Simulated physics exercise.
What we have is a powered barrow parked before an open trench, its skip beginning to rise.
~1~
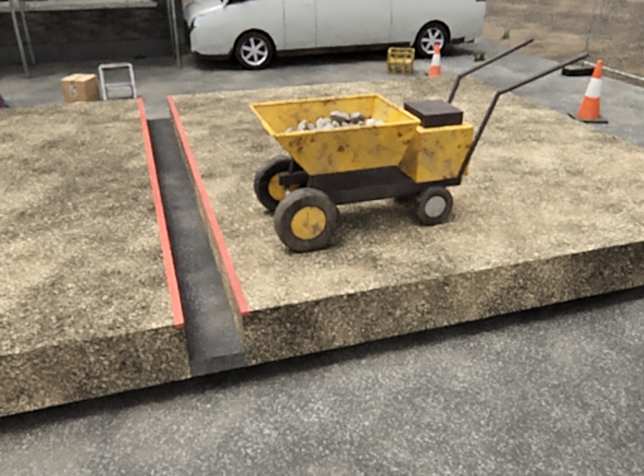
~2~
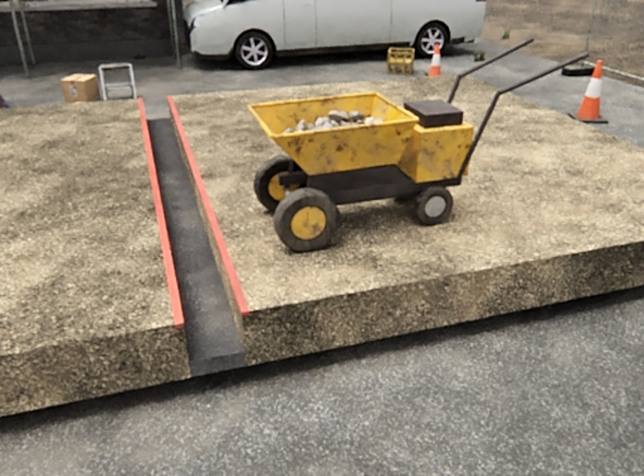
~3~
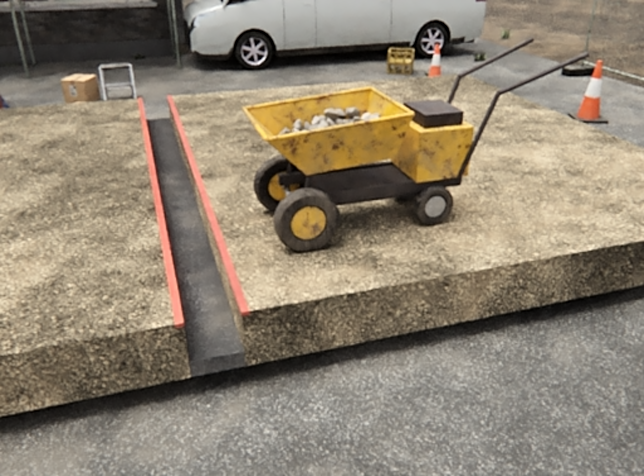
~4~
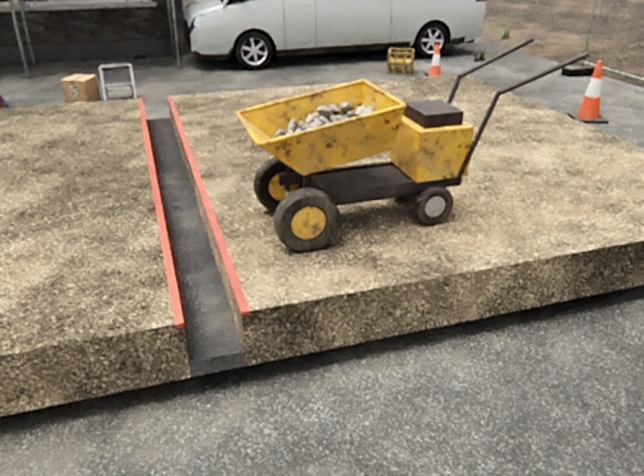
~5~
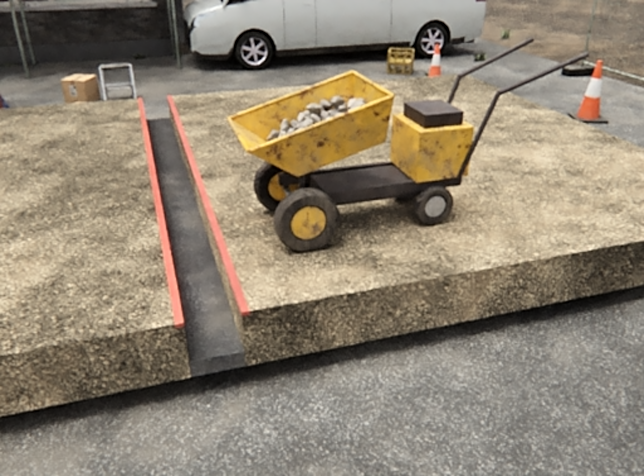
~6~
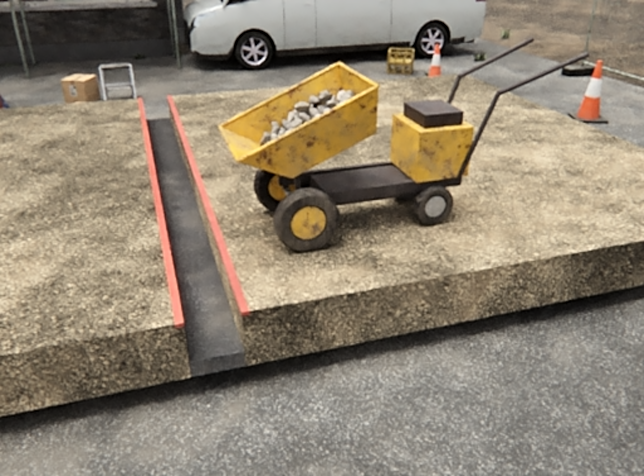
The yellow skip of a small wheeled barrow, loaded with broken stones, tilted forward slowly at first, then more steeply, its front lip lowering toward the red-edged trench on the left while the wheels stayed still.
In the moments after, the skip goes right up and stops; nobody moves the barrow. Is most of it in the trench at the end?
The trench takes over half.
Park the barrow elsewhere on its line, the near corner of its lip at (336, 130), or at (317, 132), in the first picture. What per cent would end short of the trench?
Near 40 % and 20 %.
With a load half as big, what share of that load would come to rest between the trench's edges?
Close to 100 per cent.
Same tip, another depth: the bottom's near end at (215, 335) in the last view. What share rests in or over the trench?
About 80 per cent.
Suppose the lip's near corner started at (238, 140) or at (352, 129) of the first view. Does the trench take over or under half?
At the first place under half, at the second below a half.
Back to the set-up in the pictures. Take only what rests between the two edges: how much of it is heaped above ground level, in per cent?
Some 0 per cent.
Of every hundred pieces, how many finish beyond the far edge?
It comes to 10 per cent or so.
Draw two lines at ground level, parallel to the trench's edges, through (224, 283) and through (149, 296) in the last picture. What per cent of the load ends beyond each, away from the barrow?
Roughly 90 per cent, and 10 per cent.
Soon after the last picture, skip tipped steeply; all in the skip.
A little later, skip tipped right over; about two thirds in the skip; about a quarter in or heaped over the trench; a stray few beyond it; a stray few falling.
Later still, skip tipped right over; most in or heaped over the trench; a small part beyond it.
At rest, skip tipped right over; most in or heaped over the trench; a small part beyond it.
